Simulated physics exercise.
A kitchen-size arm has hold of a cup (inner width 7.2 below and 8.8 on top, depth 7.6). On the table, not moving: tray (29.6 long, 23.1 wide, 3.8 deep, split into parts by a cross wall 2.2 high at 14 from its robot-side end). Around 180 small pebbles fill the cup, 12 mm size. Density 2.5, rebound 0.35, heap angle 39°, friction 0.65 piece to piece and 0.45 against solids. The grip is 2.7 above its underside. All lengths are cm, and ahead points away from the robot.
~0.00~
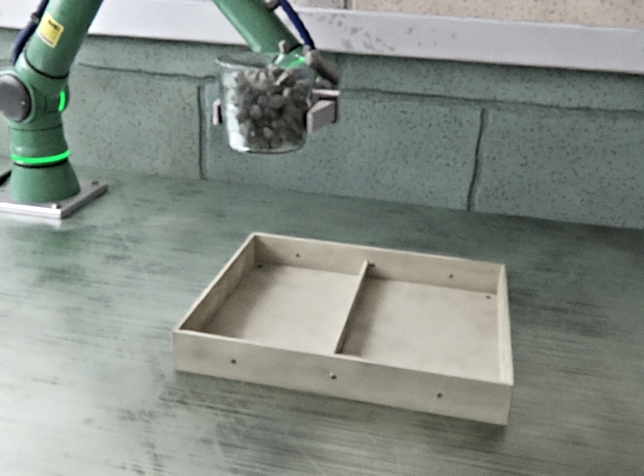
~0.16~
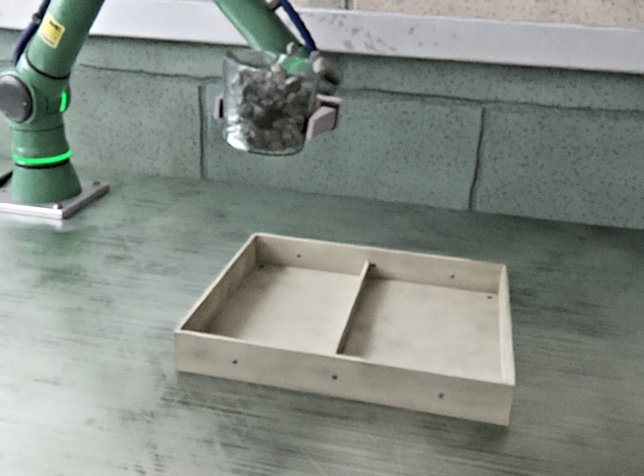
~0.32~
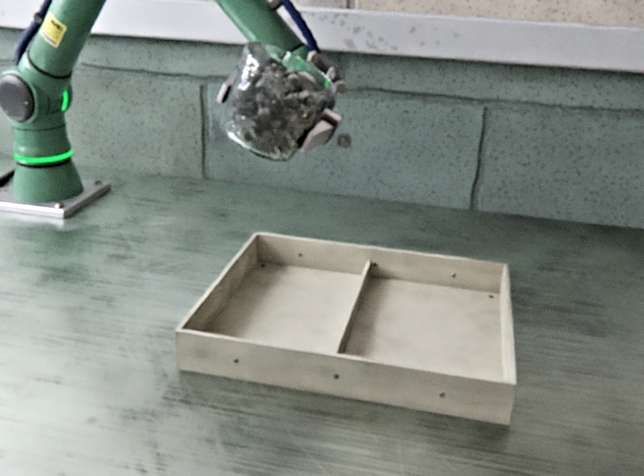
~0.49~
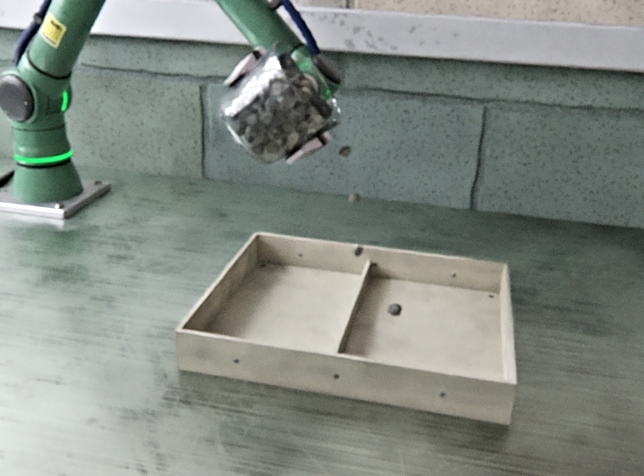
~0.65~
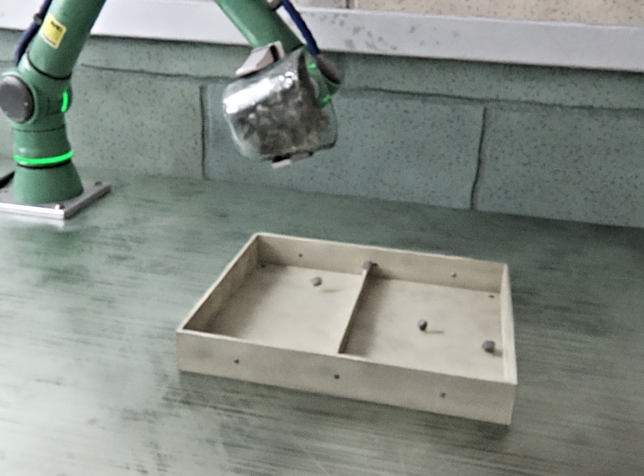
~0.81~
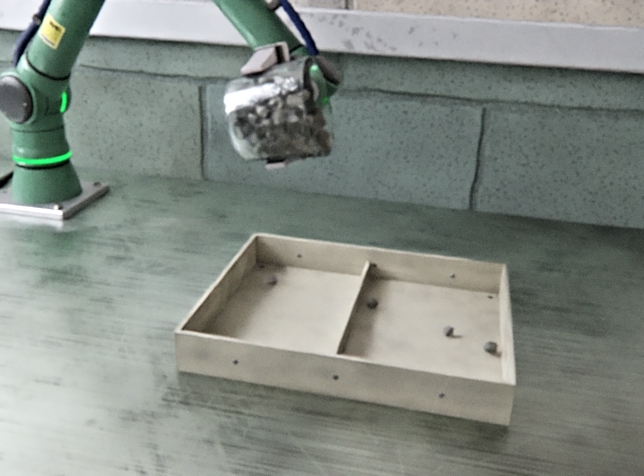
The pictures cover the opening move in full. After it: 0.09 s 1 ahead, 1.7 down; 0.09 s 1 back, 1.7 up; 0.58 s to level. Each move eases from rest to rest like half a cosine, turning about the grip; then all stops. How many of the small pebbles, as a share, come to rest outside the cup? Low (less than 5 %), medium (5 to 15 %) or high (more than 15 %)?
A medium share, 5 to 15 %, ends outside the cup.
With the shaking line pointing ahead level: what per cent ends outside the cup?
Some 25 per cent.
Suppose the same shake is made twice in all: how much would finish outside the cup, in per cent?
Then about 10 per cent.
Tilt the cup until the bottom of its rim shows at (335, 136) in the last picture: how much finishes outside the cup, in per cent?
About 5 per cent.
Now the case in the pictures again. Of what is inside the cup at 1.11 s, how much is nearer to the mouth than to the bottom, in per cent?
About 45 per cent.
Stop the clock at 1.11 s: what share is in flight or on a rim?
Some 2 per cent.
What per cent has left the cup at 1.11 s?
About 5 per cent by then.
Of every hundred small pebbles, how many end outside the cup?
Some 8 per cent.
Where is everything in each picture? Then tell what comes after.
Cup middle at (266, 104), level; upper third of the load around (269, 88), from x 225 to 315, top at y 50; 175 in the cup, in the first picture.
Cup middle at (268, 105), tilted 7° forward; upper third of the load around (268, 88), from x 230 to 325, top at y 50, in the second picture.
Cup middle at (273, 106), tilted 26° forward; upper third of the load around (270, 88), from x 235 to 345, top at y 60; 174 in the cup, 1 in flight or on a rim, in the third picture.
Cup middle at (277, 109), tilted 49° forward; upper third of the load around (272, 91), from x 235 to 395, top at y 70; 171 in the cup, 2 in the far-side part, 2 in flight or on a rim, in the fourth picture.
Cup middle at (279, 112), tilted 68° forward; upper third of the load around (274, 93), from x 235 to 490, top at y 75; 171 in the cup, 3 in the far-side part, 1 in the robot-side part, in the fifth picture.
Cup middle at (278, 114), tilted 75° forward; upper third of the load around (273, 98), from x 240 to 490, top at y 80; 171 in the cup, 3 in the far-side part, 1 in the robot-side part, in the sixth picture.
By 1.11 s, tilted 67° forward, highest piece 25 above the table; 163 in the cup, 7 in the far-side part, 1 in the robot-side part, 4 in flight or on a rim.
By 1.42 s, tilted 12° forward, highest piece 26 above the table; 161 in the cup, 13 in the far-side part, 1 in the robot-side part.
By 1.77 s, level, highest piece 27 above the table; 161 in the cup, 13 in the far-side part, 1 in the robot-side part.
By 2.82 s, level, highest piece 27 above the table; 161 in the cup, 13 in the far-side part, 1 in the robot-side part.
Final count, 161 in the cup, 13 in the far-side part, 1 in the robot-side part. That is 8 % outside the cup.
